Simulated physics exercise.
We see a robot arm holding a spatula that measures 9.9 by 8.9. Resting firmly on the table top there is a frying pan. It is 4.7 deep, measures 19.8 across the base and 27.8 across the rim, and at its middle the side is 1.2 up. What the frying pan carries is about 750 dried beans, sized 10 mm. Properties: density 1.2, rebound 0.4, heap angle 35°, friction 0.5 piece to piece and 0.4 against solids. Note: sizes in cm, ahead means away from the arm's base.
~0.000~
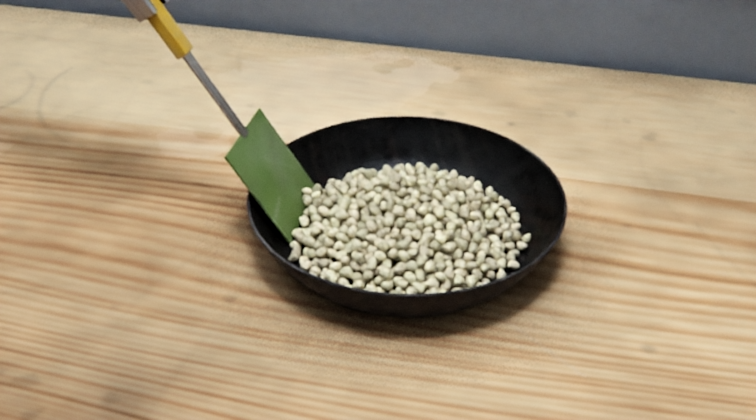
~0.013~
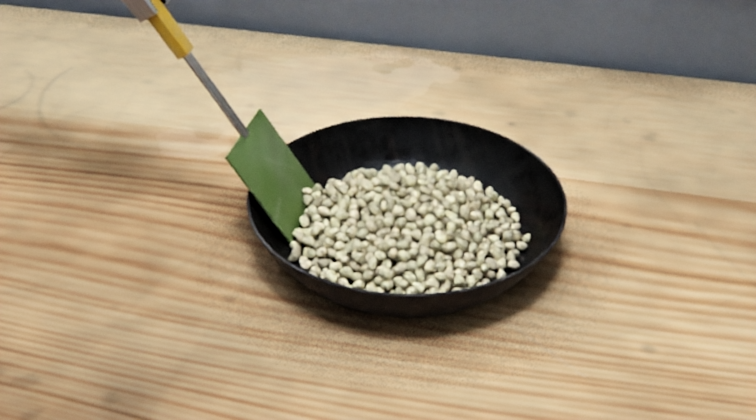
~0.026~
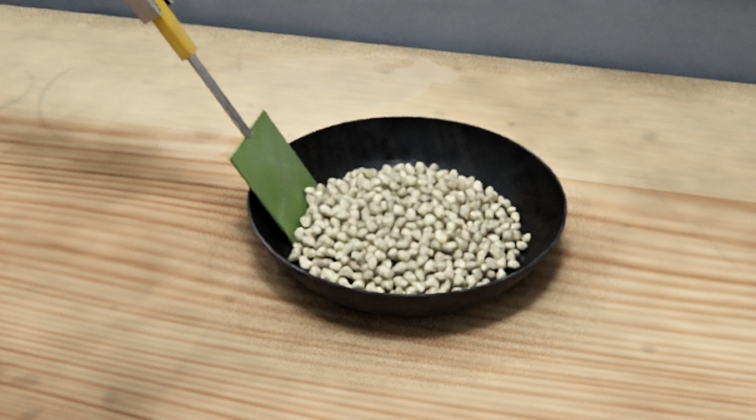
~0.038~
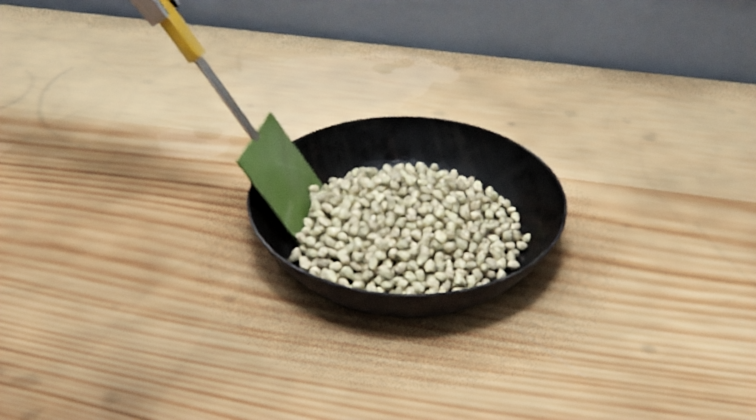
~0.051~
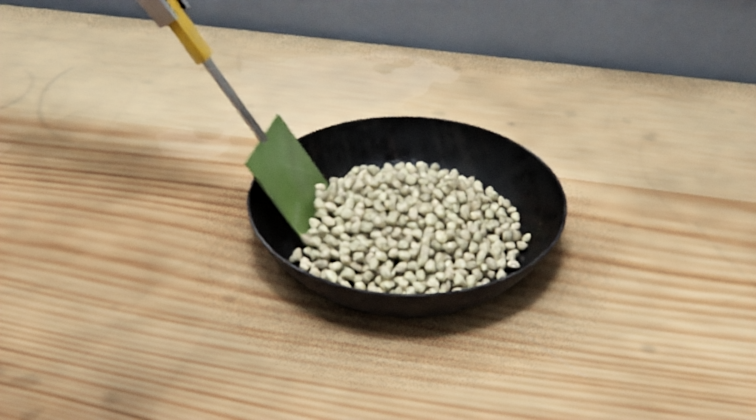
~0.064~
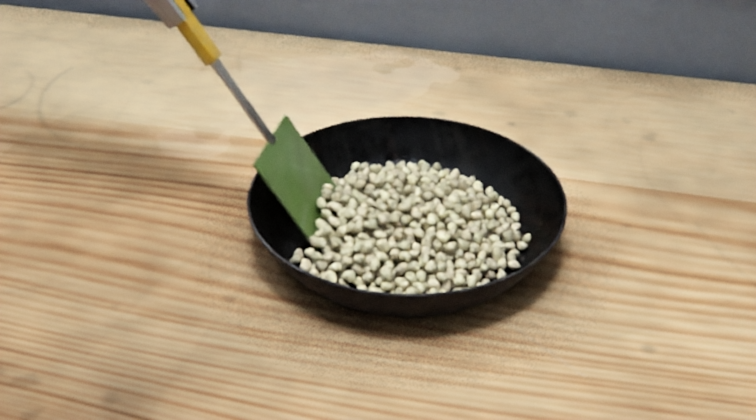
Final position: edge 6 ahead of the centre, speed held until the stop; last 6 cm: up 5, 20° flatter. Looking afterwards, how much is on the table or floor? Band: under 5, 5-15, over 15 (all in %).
Under 5 %.
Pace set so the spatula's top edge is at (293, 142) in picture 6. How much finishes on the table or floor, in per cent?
10 %.
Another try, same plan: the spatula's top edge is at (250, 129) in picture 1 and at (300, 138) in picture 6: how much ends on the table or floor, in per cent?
Around 10 per cent finishes on the table or floor.
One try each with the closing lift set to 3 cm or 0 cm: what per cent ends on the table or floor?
Near 0 and 0 percent respectively.
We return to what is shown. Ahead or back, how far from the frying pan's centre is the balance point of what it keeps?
It sits some 4.5 centimetres ahead of centre.
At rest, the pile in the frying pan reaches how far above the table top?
5.5 cm.
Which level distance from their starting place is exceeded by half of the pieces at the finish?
About 4 cm.
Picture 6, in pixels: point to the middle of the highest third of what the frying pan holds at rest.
Around (503, 224).
By 0.15 s, sloping 57°, highest piece 4 above the table; 750 in the frying pan.
By 0.23 s, sloping 49°, highest piece 5 above the table; 750 in the frying pan.
By 0.47 s, sloping 37°, highest piece 5 above the table; 748 in the frying pan, 2 on the blade or in flight.
By 1.52 s, sloping 37°, highest piece 5 above the table; 748 in the frying pan, 2 on the table or floor.
Final count, 748 in the frying pan, 2 on the table or floor. That is 0 % on the table or floor.
